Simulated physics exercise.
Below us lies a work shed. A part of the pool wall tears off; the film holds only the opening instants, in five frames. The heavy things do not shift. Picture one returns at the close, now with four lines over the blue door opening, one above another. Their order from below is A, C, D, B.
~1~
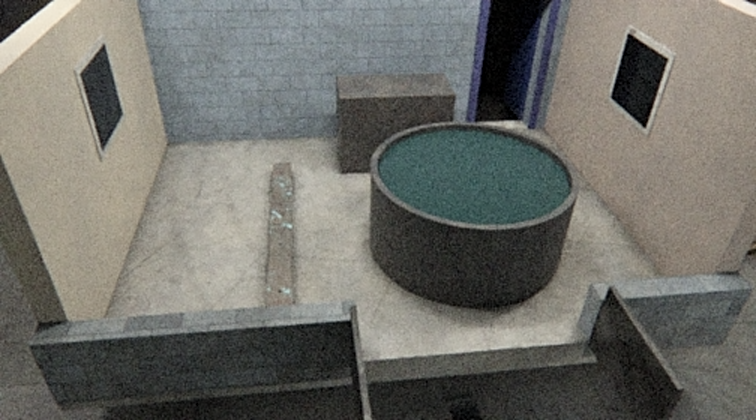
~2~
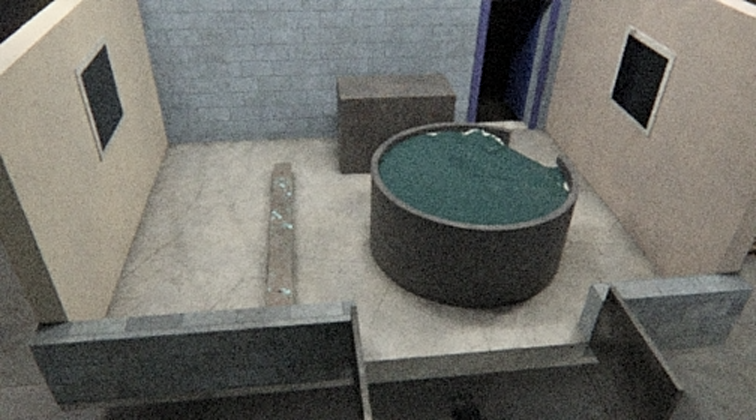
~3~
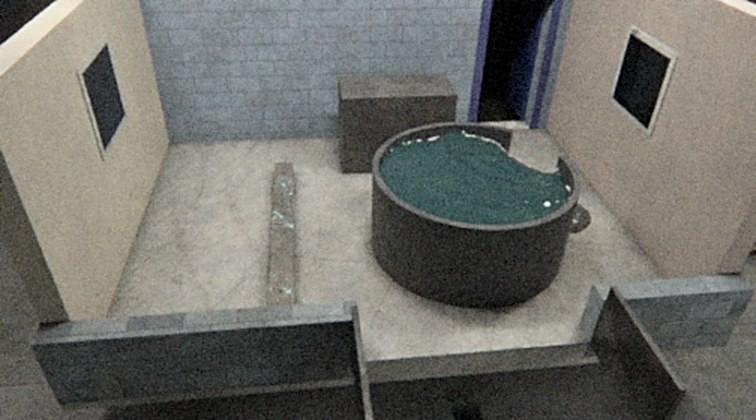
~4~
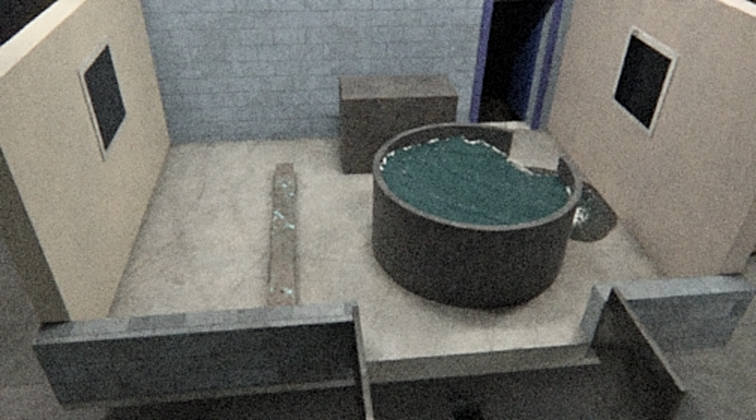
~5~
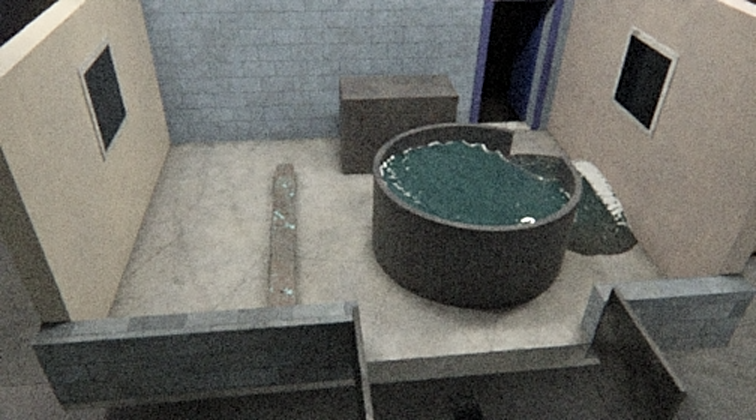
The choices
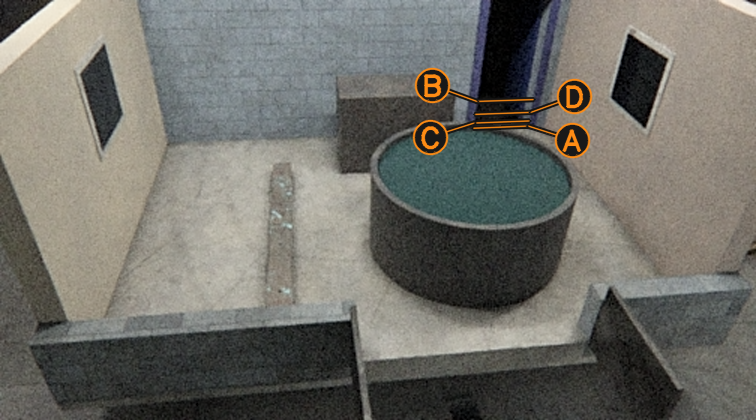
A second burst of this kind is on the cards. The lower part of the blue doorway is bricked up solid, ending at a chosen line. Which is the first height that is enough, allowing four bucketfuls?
B.
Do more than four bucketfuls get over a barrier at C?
Yes.
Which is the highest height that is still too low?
The answer is D.
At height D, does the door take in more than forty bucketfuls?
No, less.
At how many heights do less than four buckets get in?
One of the four.
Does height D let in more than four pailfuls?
Yes, it does.
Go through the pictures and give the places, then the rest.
Water in the pool at rest, its middle at (472, 174); foot of the blue doorway at (500, 130); open gate at (477, 287).
Water covers 1 % of the ground, its front hidden from here.
Water covers 4 % of the ground and shows as far out as (572, 204).
Water covers 8 % of the ground and shows as far out as (576, 179).
Water covers 13 % of the ground and shows as far out as (574, 160).
On the marked copy, A at (501, 127); B at (505, 100); C at (501, 121); D at (503, 113); from the bottom up A, C, D, B.
With A, dozens of bucketfuls pour in.
With B, a bucket or two gets in.
With C, dozens of bucketfuls pour in.
With D, some 15 bucketfuls get in.
